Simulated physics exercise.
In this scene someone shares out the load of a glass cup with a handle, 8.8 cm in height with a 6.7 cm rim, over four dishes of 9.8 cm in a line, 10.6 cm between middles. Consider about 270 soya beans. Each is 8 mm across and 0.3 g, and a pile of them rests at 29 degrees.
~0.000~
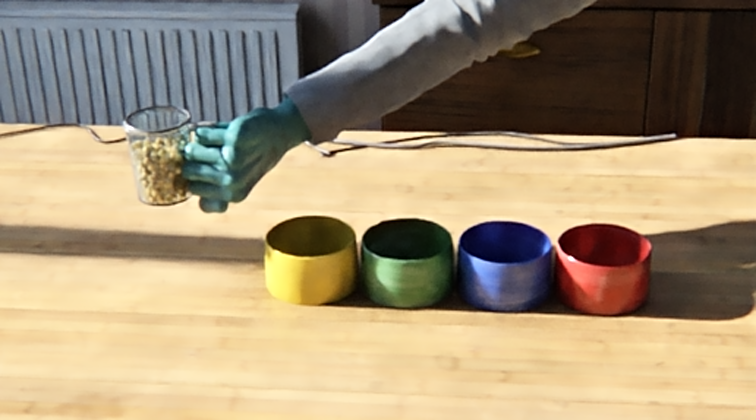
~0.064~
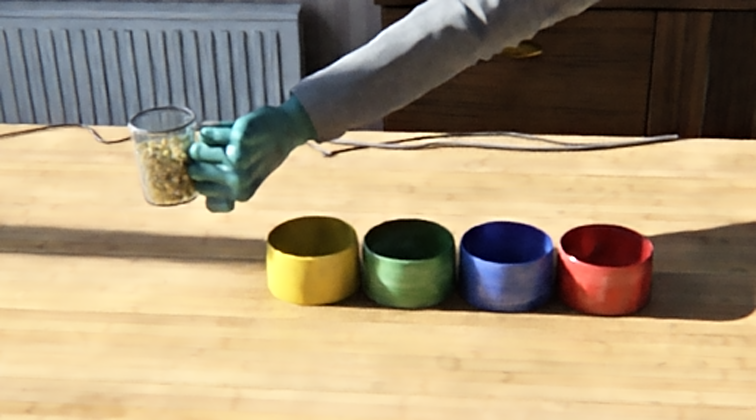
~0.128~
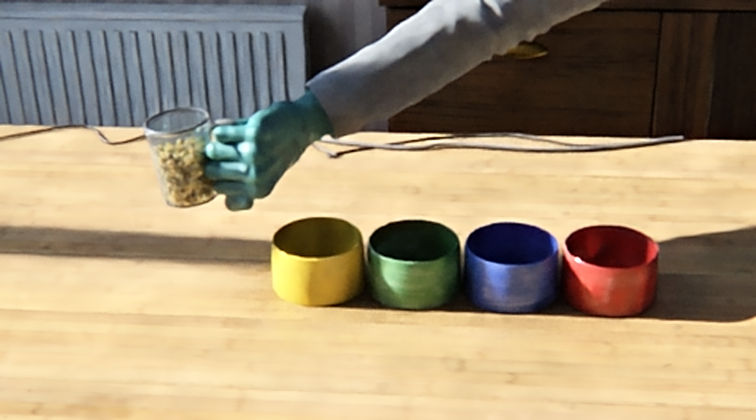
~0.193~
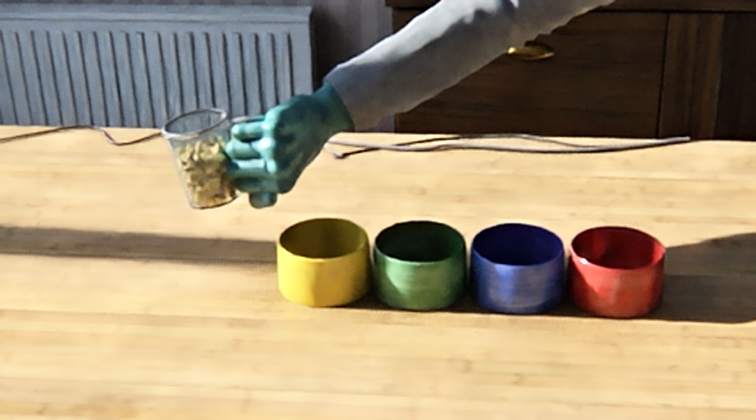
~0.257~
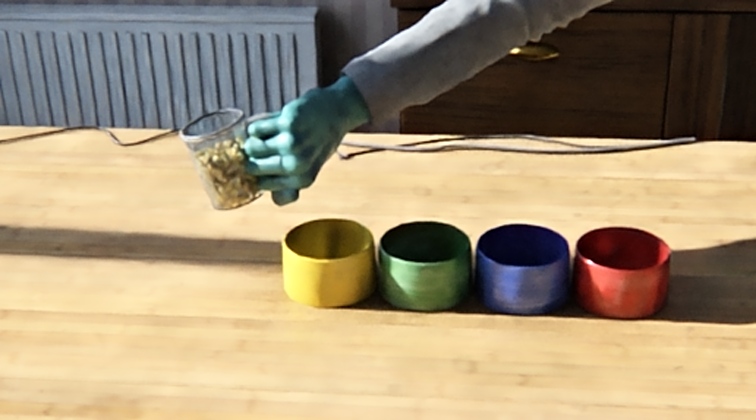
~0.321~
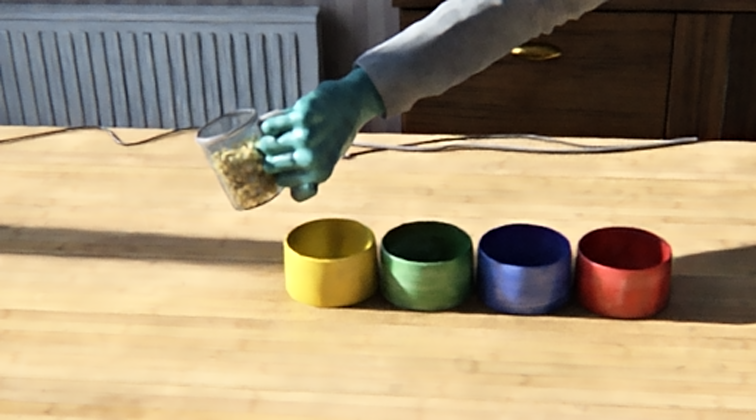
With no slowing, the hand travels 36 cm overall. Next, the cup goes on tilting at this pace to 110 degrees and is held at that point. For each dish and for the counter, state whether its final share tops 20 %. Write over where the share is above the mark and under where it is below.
Red: Under; blue: Under; green: Over; yellow: Under; counter: Under.
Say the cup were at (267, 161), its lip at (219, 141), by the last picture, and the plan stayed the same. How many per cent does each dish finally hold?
Per cent kept: Red 0; blue 0; green 90; yellow 0.
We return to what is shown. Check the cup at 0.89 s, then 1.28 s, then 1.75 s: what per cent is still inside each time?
Close to 100, 100 and 55 per cent respectively.
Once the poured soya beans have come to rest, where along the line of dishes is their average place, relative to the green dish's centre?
Roughly 1 cm to the right.
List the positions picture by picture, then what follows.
The first frame shows cup at (162, 157), tilt 0 degrees, lip at (127, 119), moved 0.0 cm; middle of the pieces at (160, 164); yellow dish at (311, 236); green dish at (407, 239); blue dish at (505, 242); red dish at (604, 245).
The second frame shows cup at (167, 157), tilt 1 degrees, lip at (132, 120), moved 0.4 cm; middle of the pieces at (166, 165).
The third frame shows cup at (184, 159), tilt 5 degrees, lip at (146, 123), moved 1.7 cm; middle of the pieces at (184, 166).
The fourth frame shows cup at (206, 160), tilt 10 degrees, lip at (165, 127), moved 3.4 cm; middle of the pieces at (205, 168).
The fifth frame shows cup at (226, 161), tilt 15 degrees, lip at (183, 131), moved 5.0 cm; middle of the pieces at (226, 169).
The sixth frame shows cup at (242, 161), tilt 19 degrees, lip at (198, 134), moved 6.6 cm; middle of the pieces at (243, 169); yellow dish at (331, 239); green dish at (427, 242); blue dish at (525, 245); red dish at (625, 248). Its pace works out near 75 degrees a second; the hand travels 25 cm a second.
After 0.89 s, tilt 62 degrees; cup holds 100 %.
Then, at 1.28 s, tilt 91 degrees; cup holds 100 %.
After 1.75 s, tilt 110 degrees; cup holds 55 %, blue 5 %, green 30 %.
In the end, at 2.7 s, red 0 %, blue 5 %, green 90 %, yellow 0 %, counter 5 %.
